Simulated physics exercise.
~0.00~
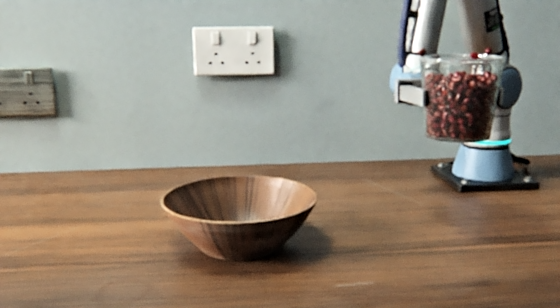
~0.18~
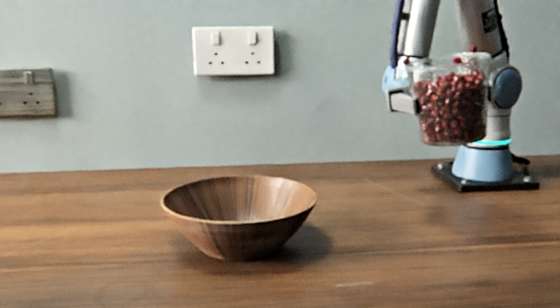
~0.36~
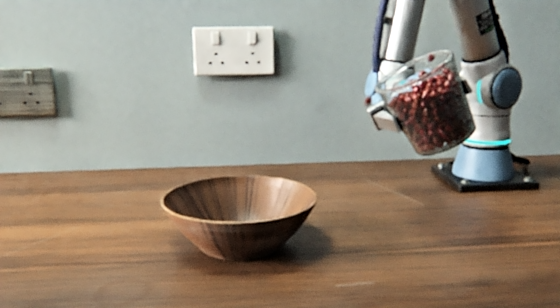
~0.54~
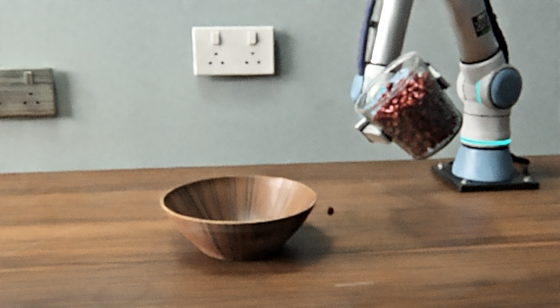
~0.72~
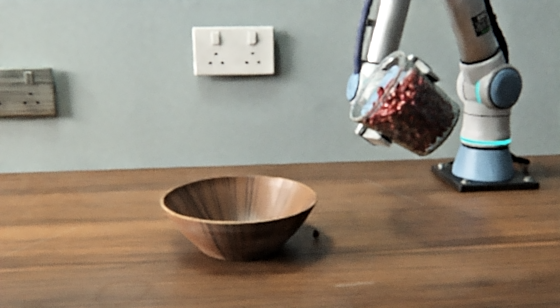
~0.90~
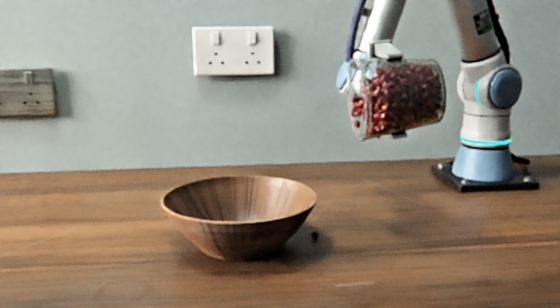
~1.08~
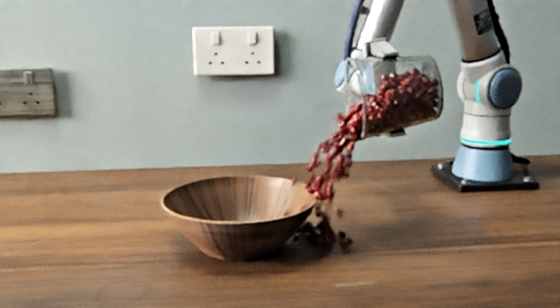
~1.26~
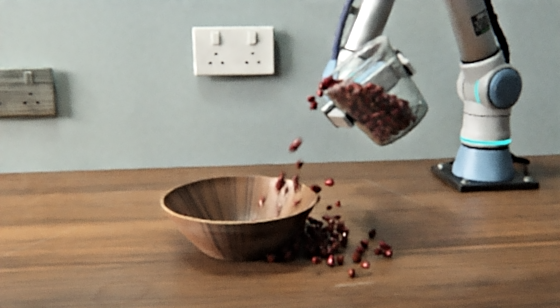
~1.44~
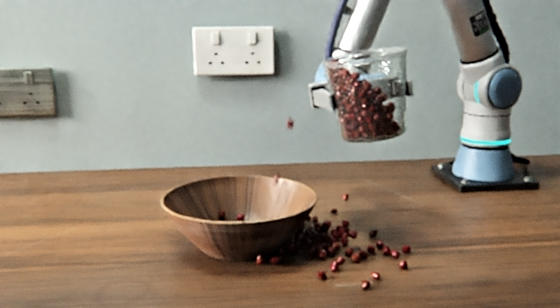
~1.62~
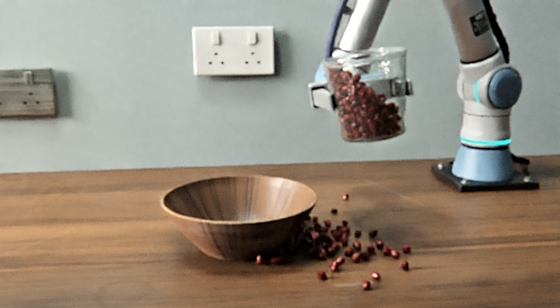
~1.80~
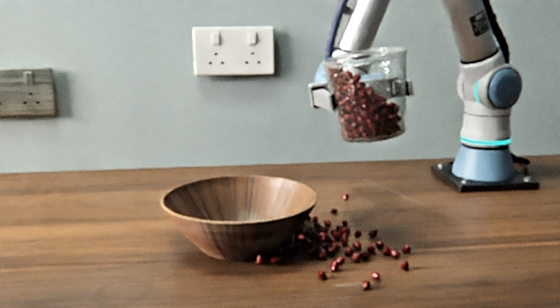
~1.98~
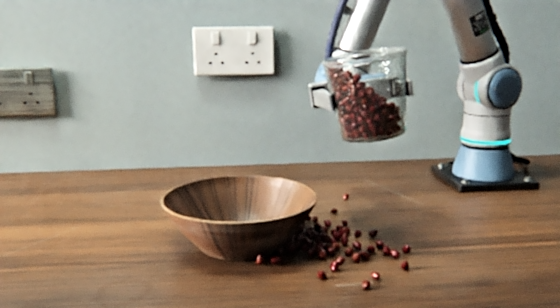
A robot arm at the right of a brown wooden table, seen from the front by a still camera, holds a clear cup filled with dark red beans. A wooden bowl sits left of centre, with a white double socket on the grey-green wall behind. The arm moves the cup left and tips it, and a single bean drops beside the bowl. It tilts further, and a stream of beans pours onto the bowl's right rim and the table. The cup swings back nearly upright and stops, still holding many beans, with others scattered right of the bowl.
